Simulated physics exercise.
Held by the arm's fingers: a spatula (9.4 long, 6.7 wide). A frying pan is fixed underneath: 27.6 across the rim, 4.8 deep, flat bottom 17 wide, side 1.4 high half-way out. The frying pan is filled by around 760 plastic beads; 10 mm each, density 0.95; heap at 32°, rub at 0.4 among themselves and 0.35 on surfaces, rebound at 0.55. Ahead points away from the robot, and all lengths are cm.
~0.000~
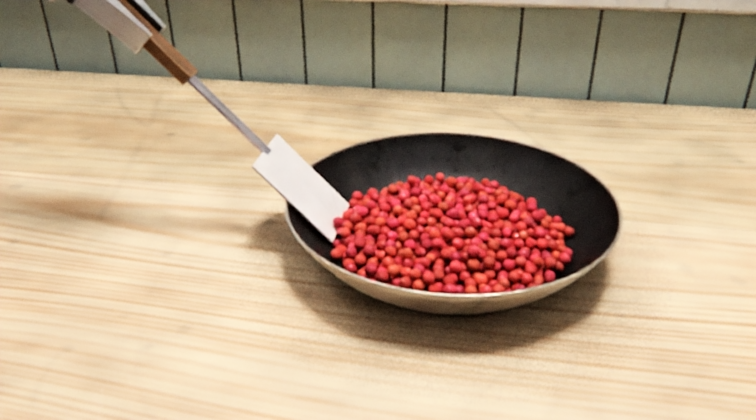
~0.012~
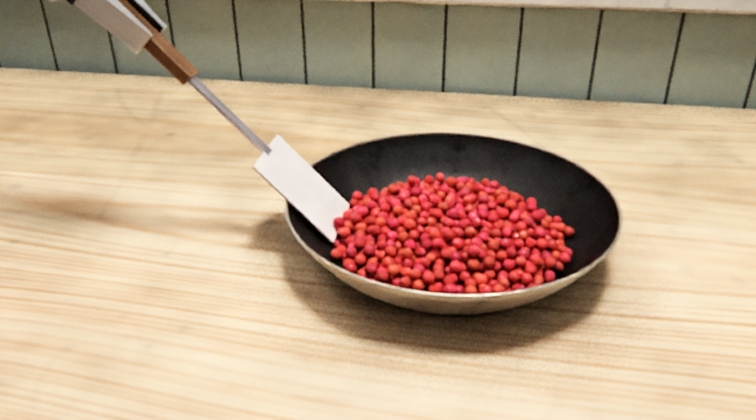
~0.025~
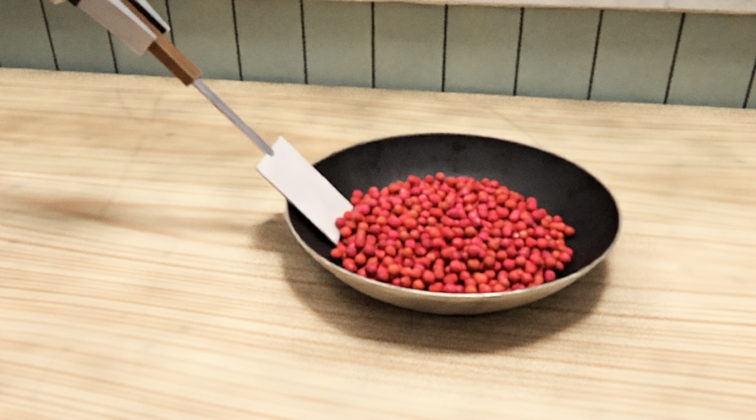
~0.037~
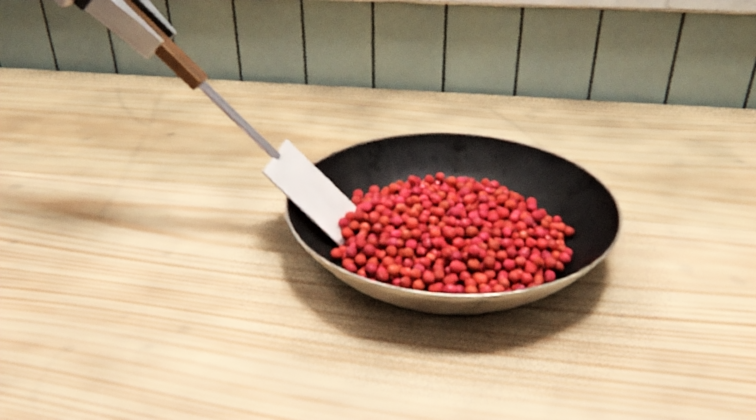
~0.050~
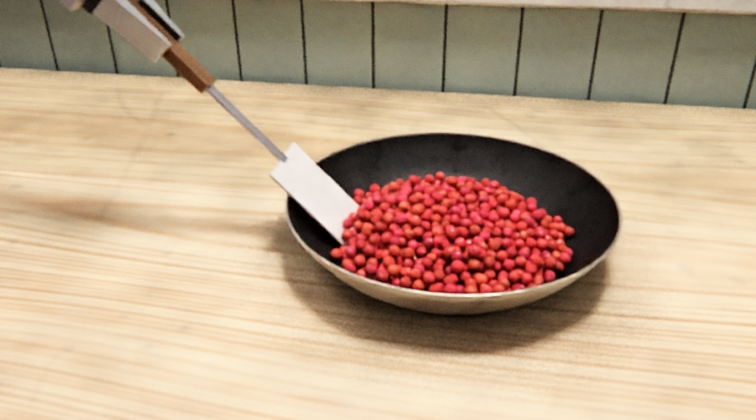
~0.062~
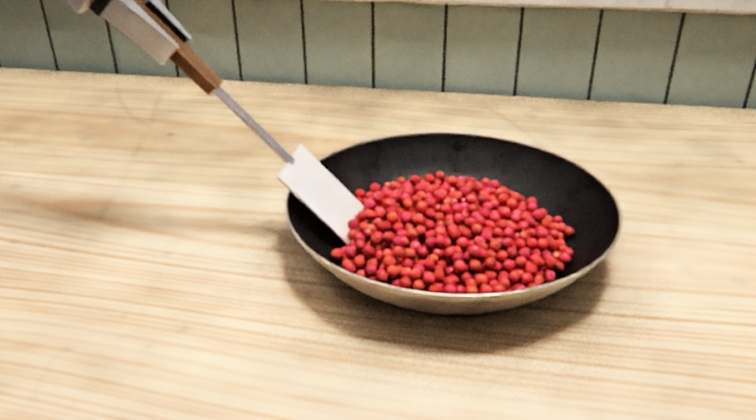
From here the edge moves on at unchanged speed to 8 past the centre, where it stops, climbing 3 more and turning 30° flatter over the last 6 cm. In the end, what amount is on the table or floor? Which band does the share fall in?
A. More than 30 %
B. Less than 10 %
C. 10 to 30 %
B, less than 10 %.
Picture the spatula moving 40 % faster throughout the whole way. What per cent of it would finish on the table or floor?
Then about 0 per cent.
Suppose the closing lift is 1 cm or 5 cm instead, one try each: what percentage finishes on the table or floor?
Roughly 0 per cent, then 0 per cent.
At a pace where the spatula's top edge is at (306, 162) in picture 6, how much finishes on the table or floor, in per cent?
Expect some 5 per cent there.
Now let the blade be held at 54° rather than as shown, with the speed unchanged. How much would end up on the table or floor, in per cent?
My guess is close to 0 per cent.
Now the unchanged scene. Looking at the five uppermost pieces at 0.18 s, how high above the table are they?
About 4 cm.
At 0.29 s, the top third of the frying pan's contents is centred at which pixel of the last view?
Centre: Roughly (502, 222) in the last picture.
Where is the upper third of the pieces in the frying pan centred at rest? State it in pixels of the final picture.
Close to pixel (549, 227).
By 0.18 s, sloping 46°, highest piece 4 above the table; 760 in the frying pan.
By 0.29 s, sloping 36°, highest piece 6 above the table; 760 in the frying pan.
By 0.55 s, sloping 16°, highest piece 5 above the table; 753 in the frying pan, 7 on the table or floor.
By 1.60 s, sloping 16°, highest piece 5 above the table; 753 in the frying pan, 7 on the table or floor.
Final count, 753 in the frying pan, 7 on the table or floor. That is 1 % on the table or floor.
